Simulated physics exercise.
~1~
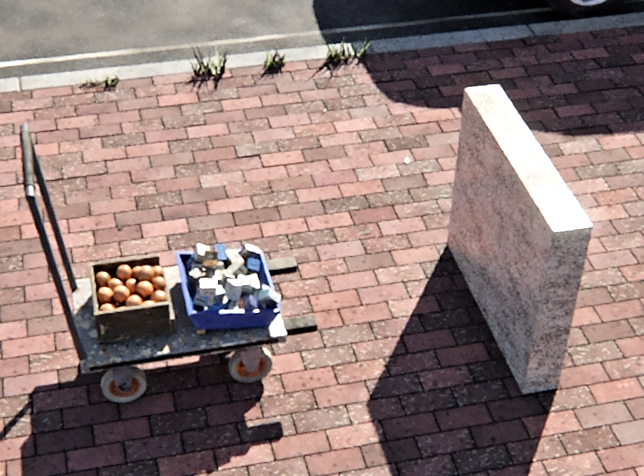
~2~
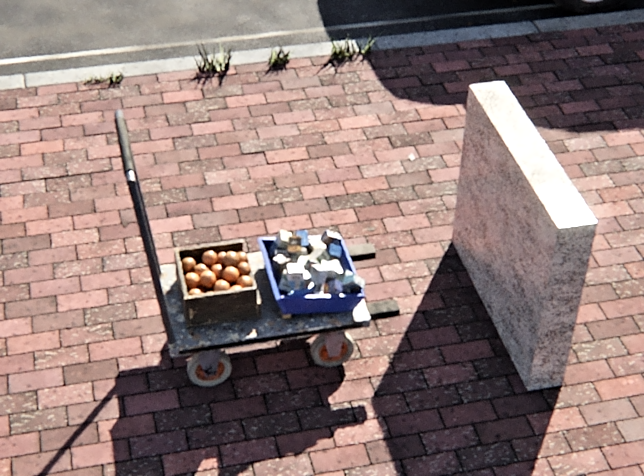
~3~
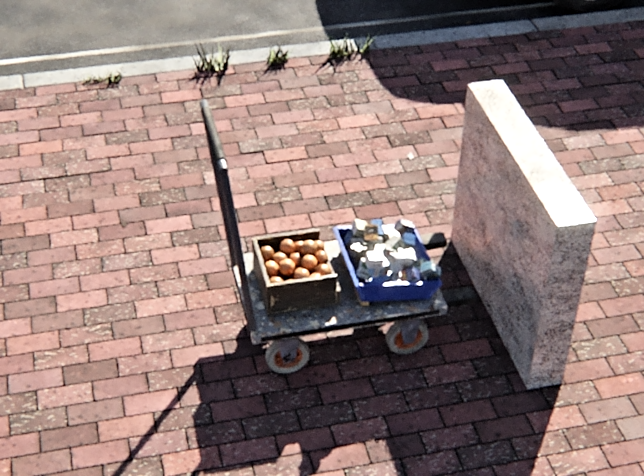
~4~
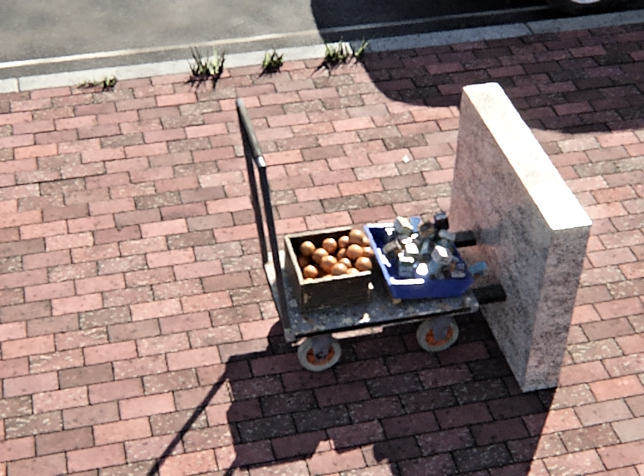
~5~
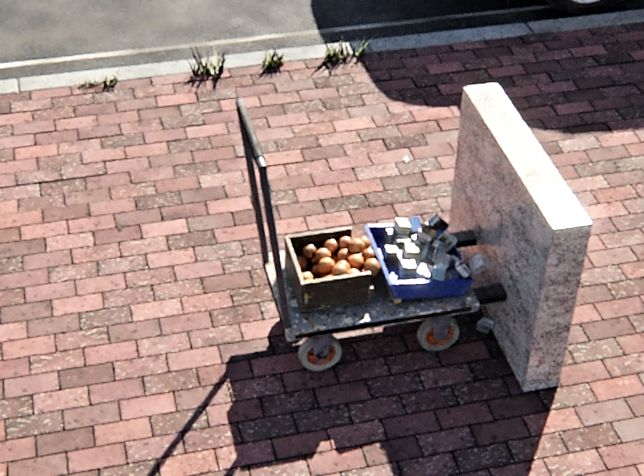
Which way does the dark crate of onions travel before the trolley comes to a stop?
The dark crate of onions moves to the right, carried along on the trolley towards the wall.
